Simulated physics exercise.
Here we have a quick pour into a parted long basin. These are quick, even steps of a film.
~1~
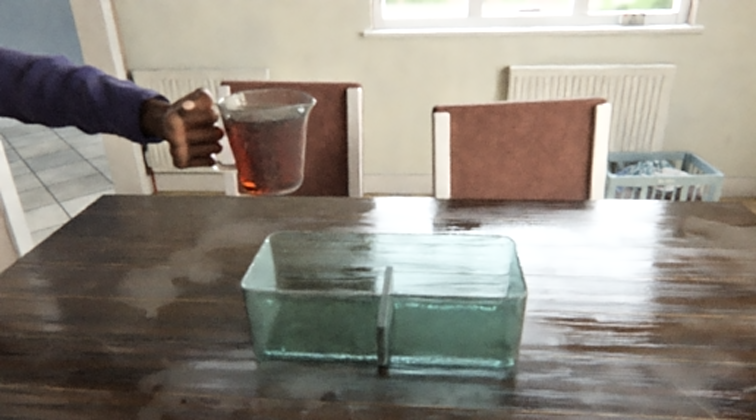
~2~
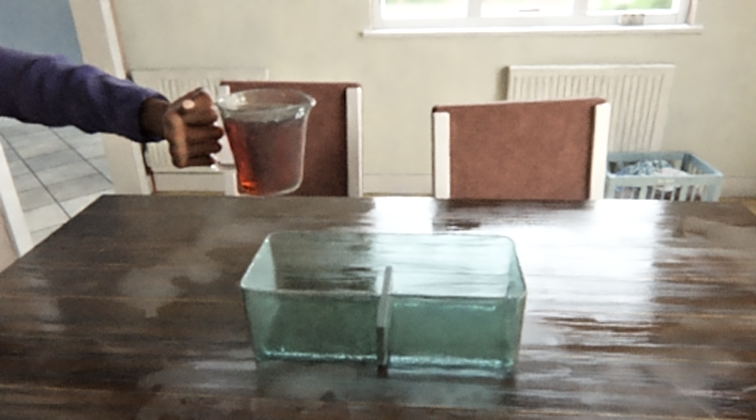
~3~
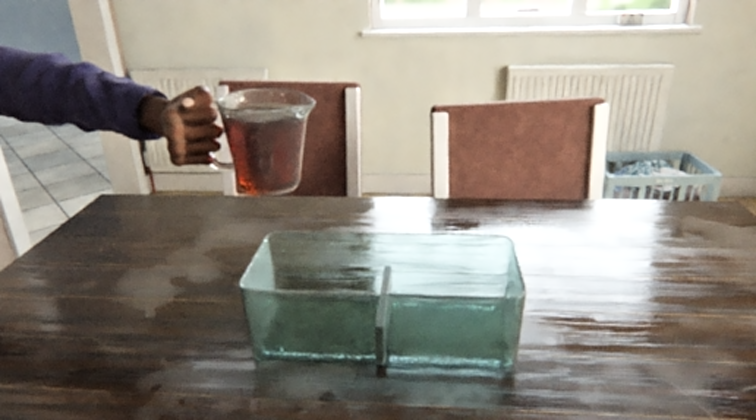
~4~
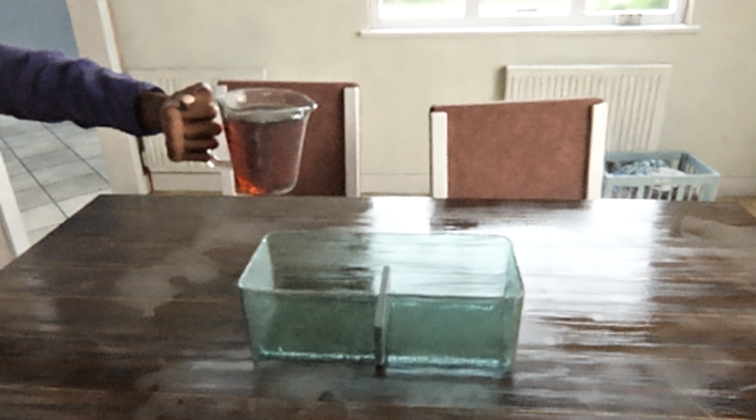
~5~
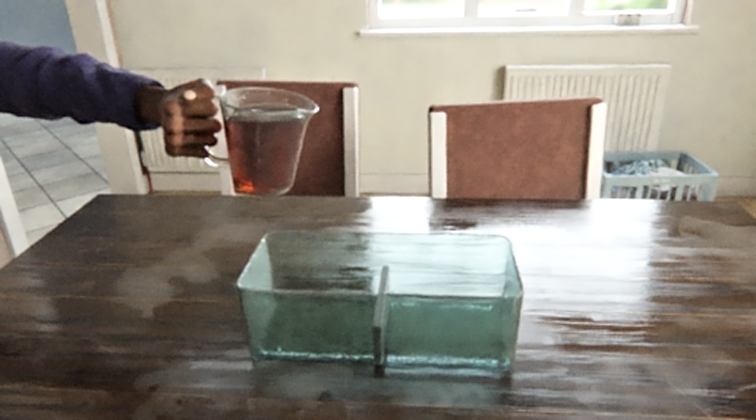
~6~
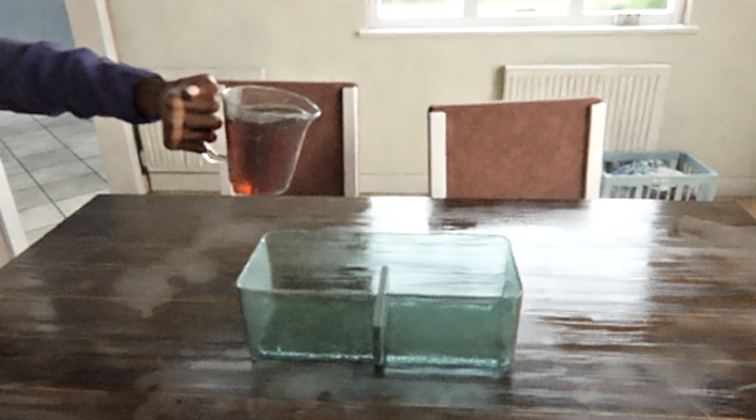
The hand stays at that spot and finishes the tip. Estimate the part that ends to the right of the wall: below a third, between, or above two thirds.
It comes to between a third and two thirds.
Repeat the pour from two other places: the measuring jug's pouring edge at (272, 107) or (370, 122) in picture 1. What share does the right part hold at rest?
First some 5, then 95 per cent.
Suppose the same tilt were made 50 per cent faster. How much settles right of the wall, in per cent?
About 30 per cent.
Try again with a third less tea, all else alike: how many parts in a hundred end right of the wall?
Some 15 per cent.
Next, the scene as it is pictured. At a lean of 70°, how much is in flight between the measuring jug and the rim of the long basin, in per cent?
Close to 20 per cent.
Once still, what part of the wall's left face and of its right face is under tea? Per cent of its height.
Near 20 on the left, 10 on the right.
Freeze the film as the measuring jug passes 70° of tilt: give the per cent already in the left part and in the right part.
Left: 0 %. Right: 5 %.
A moment on, the measuring jug is tipped part way and 71 per cent is still to pour, 2 is left of the wall and 5 right of it.
Next, the measuring jug is tipped right over and 11 per cent is still to pour, 28 is left of the wall and 42 right of it.
Then the measuring jug is tipped right over and 0 per cent is still to pour, 55 is left of the wall and 43 right of it.
Later the measuring jug is tipped right over and 0 per cent is still to pour, 55 is left of the wall and 43 right of it.
At rest 55 per cent lies left of the wall, 43 right of it and 1 outside.
